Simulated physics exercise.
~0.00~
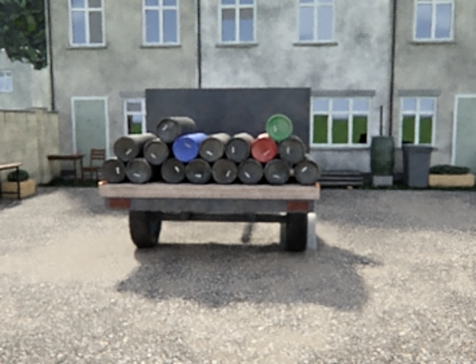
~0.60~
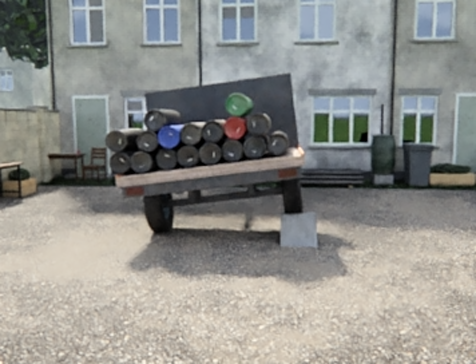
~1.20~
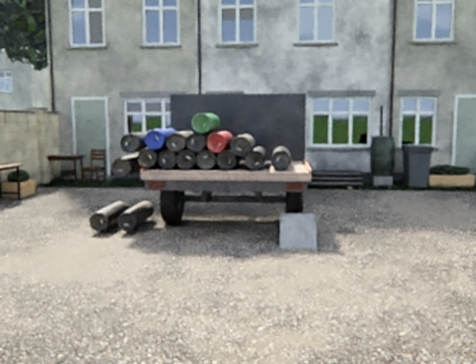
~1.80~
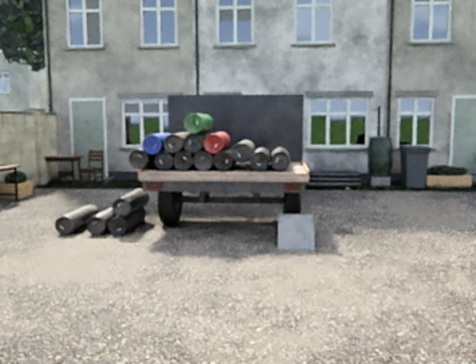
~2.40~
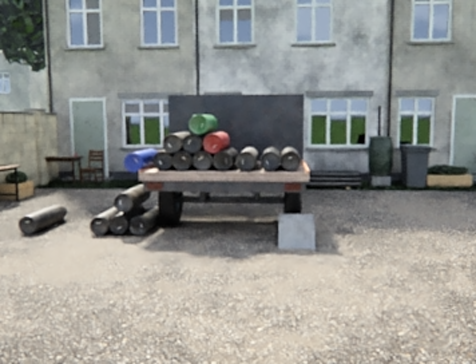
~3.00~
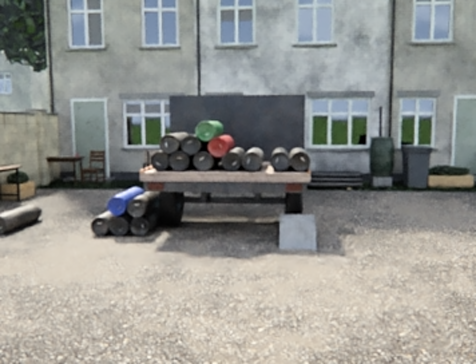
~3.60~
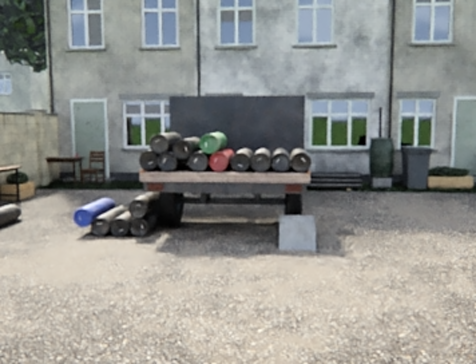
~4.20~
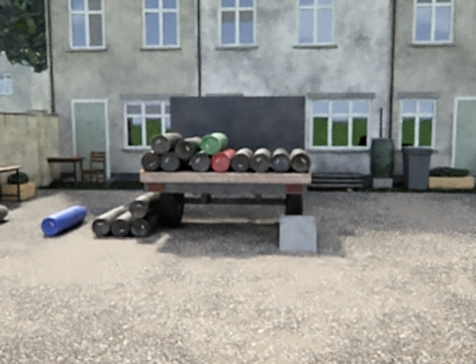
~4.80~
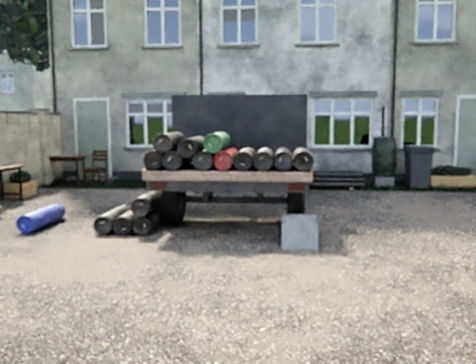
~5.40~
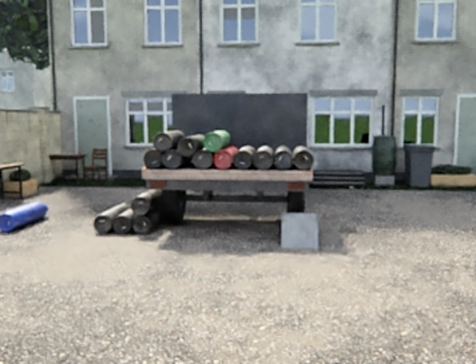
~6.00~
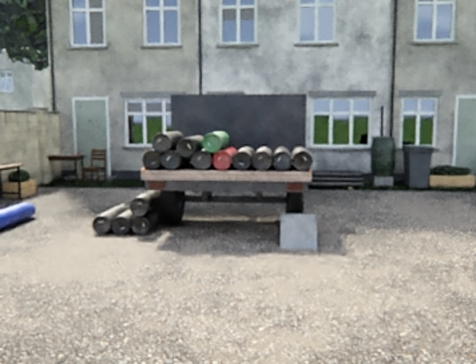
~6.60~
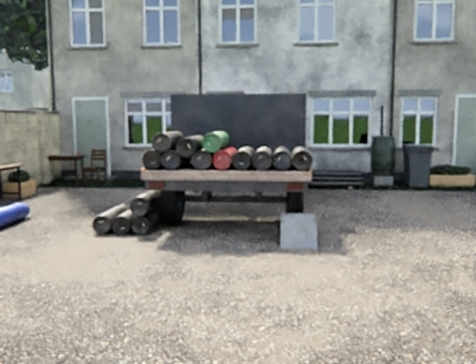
Gas cylinders spilled off the left side of a farm trailer after it tilted over a hump and levelled out, with the blue one rolling away left across the gravel, while the green and red ones stayed aboard with the rest.
